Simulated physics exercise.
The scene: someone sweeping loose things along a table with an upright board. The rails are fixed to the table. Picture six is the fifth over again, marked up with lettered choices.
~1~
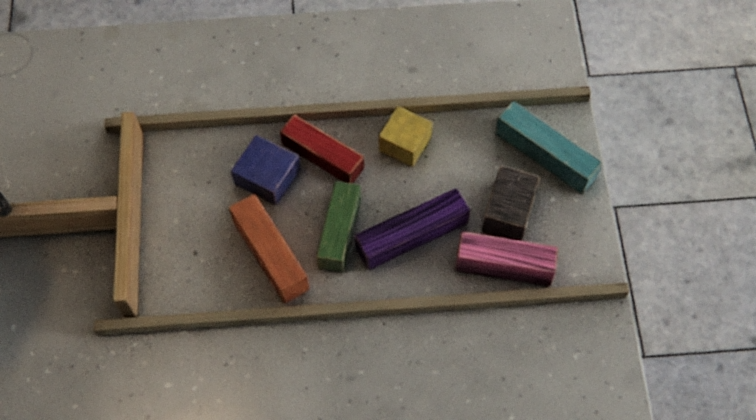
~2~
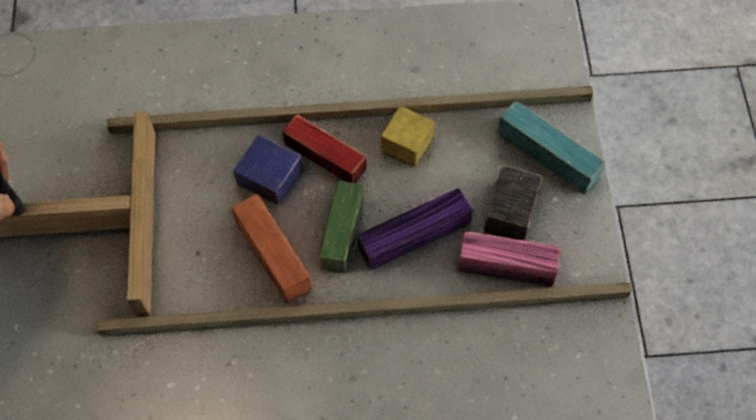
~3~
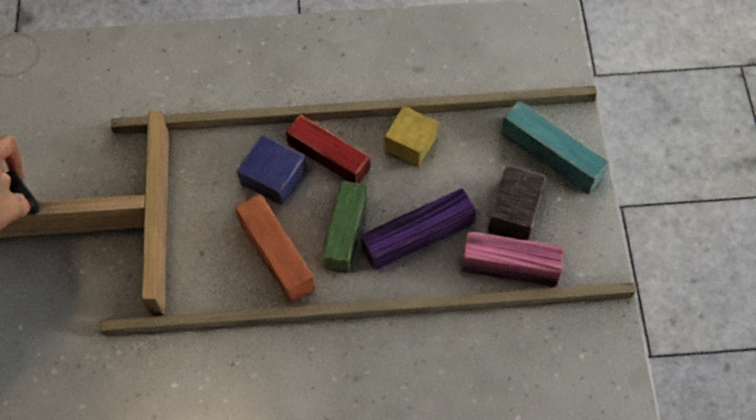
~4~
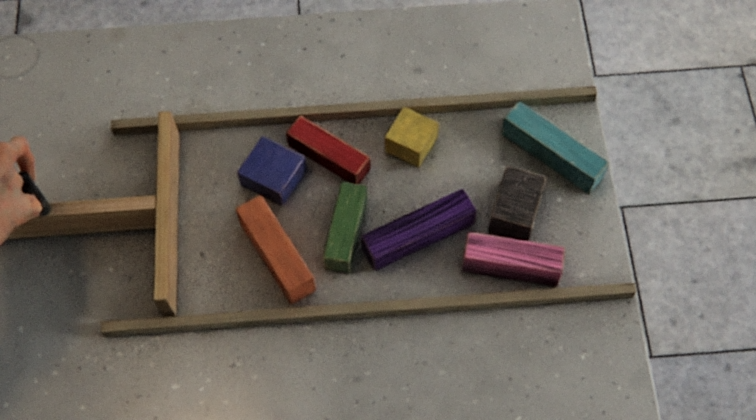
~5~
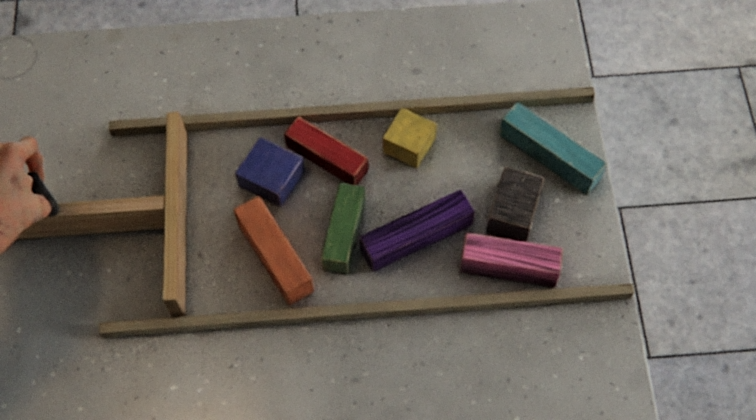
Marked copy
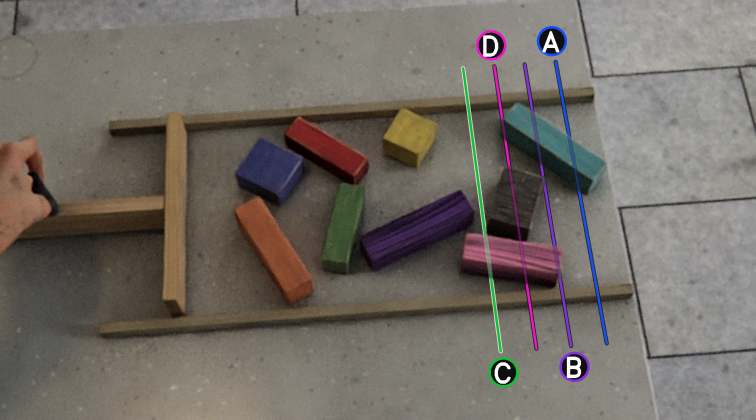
A hand sliding a wooden pusher slowly to the right between two rails, toward scattered coloured blocks that stay still.
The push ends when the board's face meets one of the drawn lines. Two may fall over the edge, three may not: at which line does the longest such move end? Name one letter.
As far as mark C.
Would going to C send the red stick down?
By then, no.
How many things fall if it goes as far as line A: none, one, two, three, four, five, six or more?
By then, six or more.
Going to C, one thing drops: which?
It is the turquoise bar.
On the marked copy, A at (579, 193); B at (546, 195); C at (481, 200); D at (514, 198).
Taking C. A third of the way, board (282, 193); red stick (342, 141); orange bar (308, 248).
Two thirds of the way, board (394, 185); turquoise bar (561, 144); pink stick (545, 259).
When it is over, board (478, 179); turquoise bar over the edge; pink stick (630, 255); one fallen.
As for the rest, A drops seven; B drops five; D drops four.
